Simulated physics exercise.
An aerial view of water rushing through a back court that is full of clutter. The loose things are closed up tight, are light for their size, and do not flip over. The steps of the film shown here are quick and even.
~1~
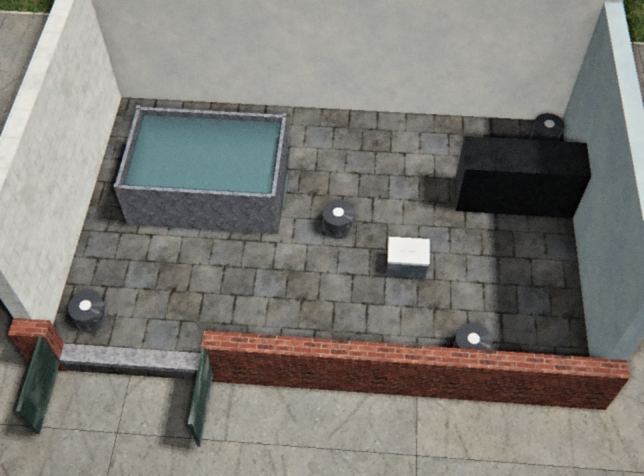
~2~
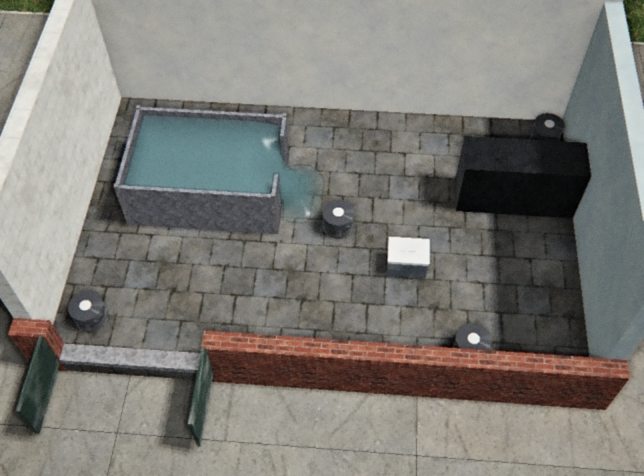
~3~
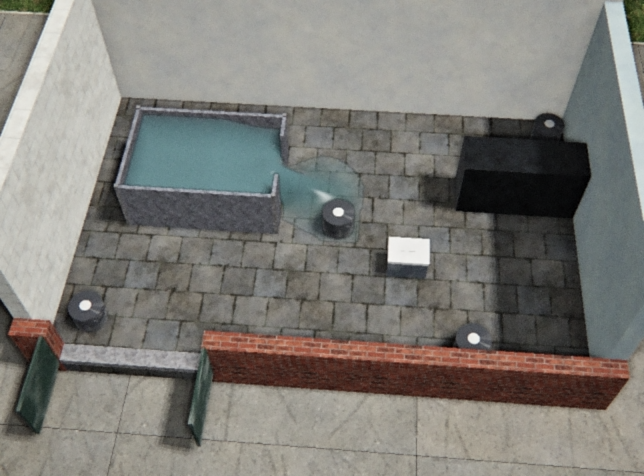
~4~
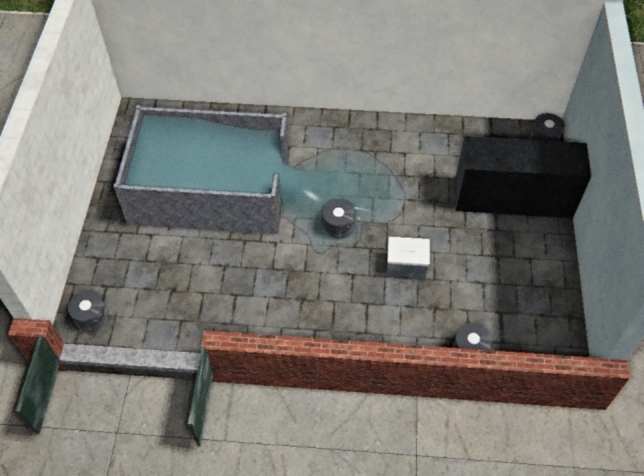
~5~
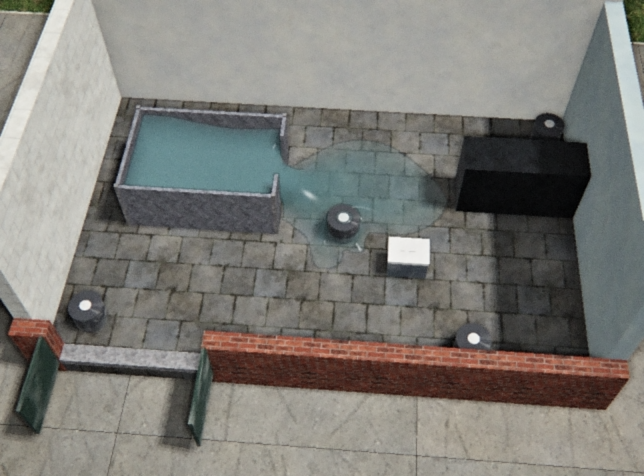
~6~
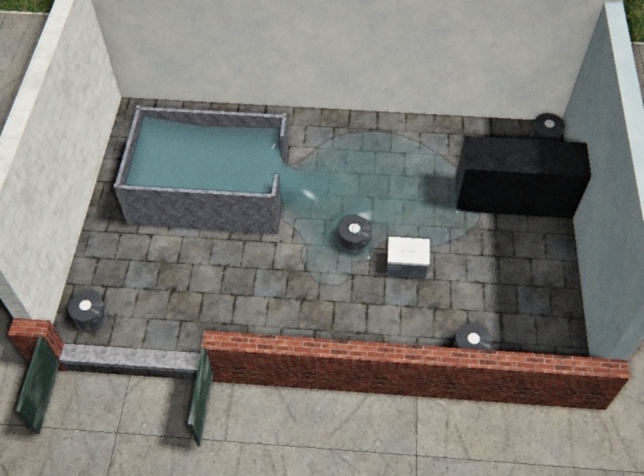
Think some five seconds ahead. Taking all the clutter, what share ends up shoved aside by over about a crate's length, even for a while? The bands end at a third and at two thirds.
Looks to me like two in three or more get shifted a long way.
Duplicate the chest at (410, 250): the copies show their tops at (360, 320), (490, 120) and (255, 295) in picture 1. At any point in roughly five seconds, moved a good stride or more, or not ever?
Copy one: Slides well clear; copy two: Slides well clear; copy three: Barely shifts.
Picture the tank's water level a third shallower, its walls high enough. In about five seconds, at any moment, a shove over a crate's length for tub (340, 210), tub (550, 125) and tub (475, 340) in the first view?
Note, in sequence: Past that mark / past that mark / within that.
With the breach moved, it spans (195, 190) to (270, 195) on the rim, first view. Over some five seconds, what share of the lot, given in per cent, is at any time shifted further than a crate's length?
I make it 40 per cent.
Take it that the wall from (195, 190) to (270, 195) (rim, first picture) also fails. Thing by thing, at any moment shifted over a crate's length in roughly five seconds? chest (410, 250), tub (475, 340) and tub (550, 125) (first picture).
The first: Went past that; the second: Went past that; the third: Fell short.
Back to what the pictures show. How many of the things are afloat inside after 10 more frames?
Total: 0.
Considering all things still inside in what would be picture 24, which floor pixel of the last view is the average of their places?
The average lies close to (393, 287).
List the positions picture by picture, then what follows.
In the first frame, a tub at (338, 212), on the bottom; a tub at (85, 306) rests on the ground; 0 of 5 have shifted.
In the second frame, a tub at (338, 212) rests on the ground; a tub at (85, 306), on the bottom; 0 of 5 have shifted.
In the third frame, a tub at (338, 212), on the bottom; a tub at (85, 306), on the bottom; 0 of 5 have shifted.
In the fourth frame, a tub at (339, 213) rests on the ground; a tub at (85, 306) rests on the ground; 0 of 5 have shifted.
In the fifth frame, a tub at (344, 218), on the bottom, close to its start; a tub at (85, 306), on the bottom; 1 of 5 have shifted.
In the sixth frame, a tub at (355, 229), on the bottom, a stride from its start; a tub at (85, 306) rests on the ground; 1 of 5 have shifted.
A moment on, 1 of 5 are well off their spots; 0 afloat.
Next, 2 of 5 are well off their spots; 0 afloat.
Later, 3 of 5 are well off their spots; 3 afloat.
In the end, 4 of 5 are well off their spots, and 4 have been at some point; 2 afloat.
